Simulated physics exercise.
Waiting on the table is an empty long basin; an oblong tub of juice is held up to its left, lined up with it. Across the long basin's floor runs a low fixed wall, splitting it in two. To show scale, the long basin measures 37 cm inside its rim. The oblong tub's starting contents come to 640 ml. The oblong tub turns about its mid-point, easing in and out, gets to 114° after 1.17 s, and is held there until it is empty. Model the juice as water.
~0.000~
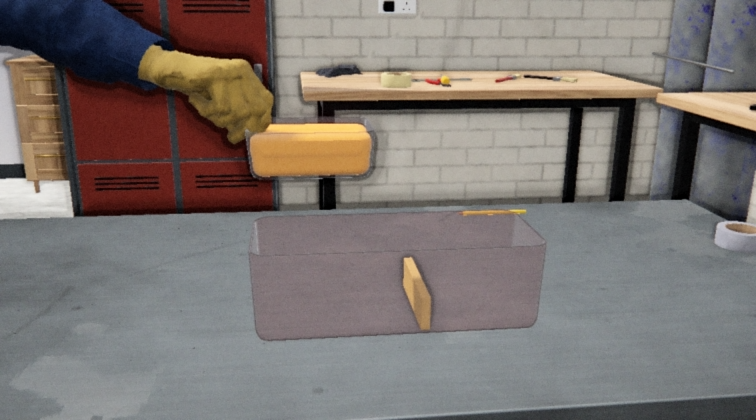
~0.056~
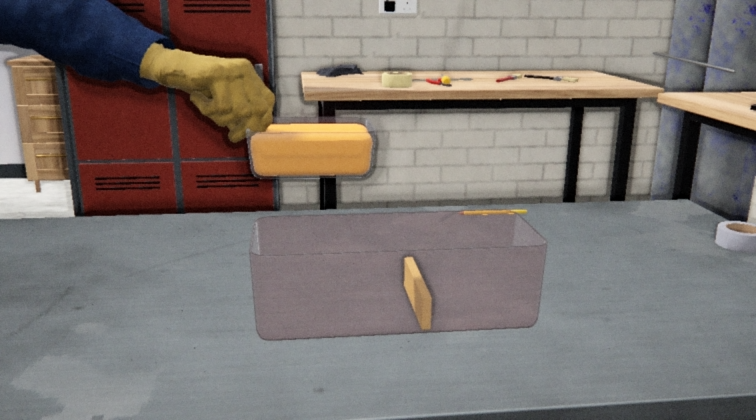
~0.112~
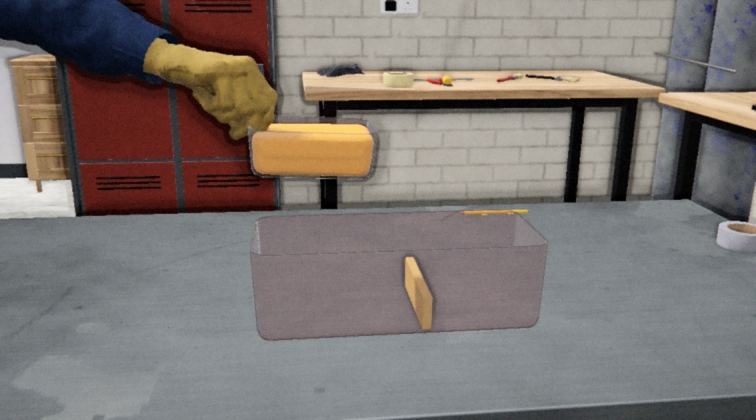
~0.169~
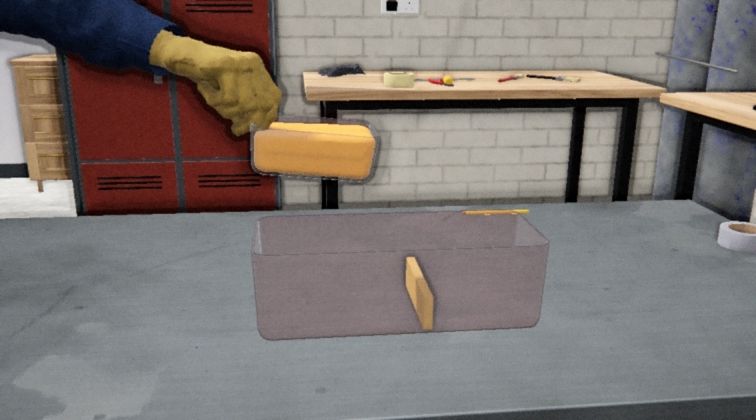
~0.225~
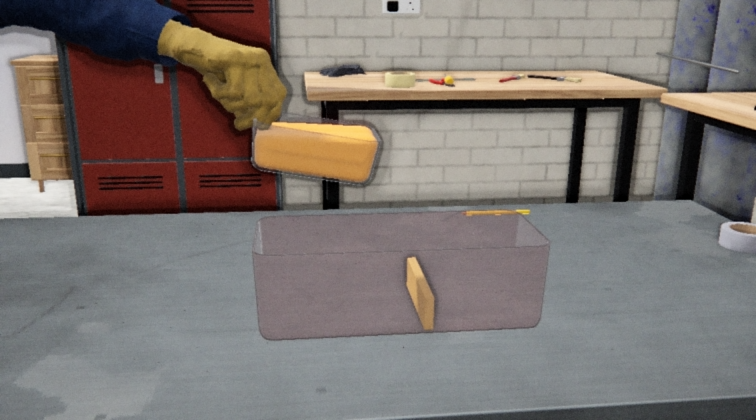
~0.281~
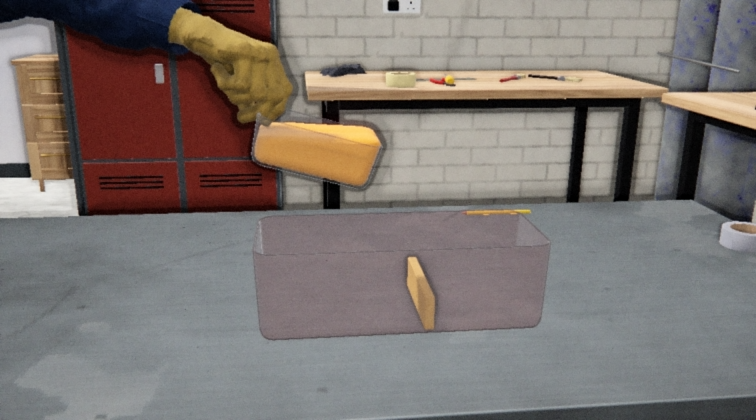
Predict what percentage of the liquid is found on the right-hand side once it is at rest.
About 52 % is on the right.
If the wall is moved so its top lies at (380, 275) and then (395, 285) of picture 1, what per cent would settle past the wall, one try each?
Respectively close to 80 and 70 %.
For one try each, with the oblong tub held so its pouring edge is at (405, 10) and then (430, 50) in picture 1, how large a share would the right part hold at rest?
Some 75 and 80 per cent, in that order.
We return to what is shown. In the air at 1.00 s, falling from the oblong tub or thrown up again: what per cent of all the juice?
About 3 per cent.
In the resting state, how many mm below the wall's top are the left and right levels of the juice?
Looks like roughly 34 mm on the left and roughly 28 mm on the right.
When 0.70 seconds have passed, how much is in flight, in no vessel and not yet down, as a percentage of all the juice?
32 %.
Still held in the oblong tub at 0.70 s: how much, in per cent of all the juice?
Around 18 percent.
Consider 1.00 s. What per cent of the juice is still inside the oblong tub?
Around 2 percent of it.
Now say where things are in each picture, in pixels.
It leans 0°; its right rim is at (370, 126); the juice meets the walls at (251, 132) and (368, 130); the long basin's rim runs from (252, 237) to (530, 228); the wall's top is at (417, 278), in the first frame.
It leans 1°; its right rim is at (371, 126); the juice meets the walls at (252, 132) and (368, 130), in the second frame.
It leans 3°; its right rim is at (373, 128); the juice meets the walls at (253, 131) and (370, 131), in the third frame.
It leans 6°; its right rim is at (374, 132); the juice meets the walls at (255, 130) and (372, 132), in the fourth frame.
It leans 10°; its right rim is at (376, 136); the juice meets the walls at (257, 130) and (374, 133), in the fifth frame.
It leans 15°; its right rim is at (377, 142); the juice meets the walls at (258, 130) and (376, 137); 2 per cent is over the edge, in the sixth frame.
By 0.70 s the tilt is 74° and 18 per cent is still to pour, 14 is left of the wall and 36 right of it.
By 1.00 s the tilt is 108° and 2 per cent is still to pour, 43 is left of the wall and 51 right of it.
By 1.32 s the tilt is 114° and 0 per cent is still to pour, 46 is left of the wall and 52 right of it.
By 1.67 s the tilt is 114° and 0 per cent is still to pour, 46 is left of the wall and 52 right of it.
At rest 46 per cent lies left of the wall, 52 right of it and 2 outside.
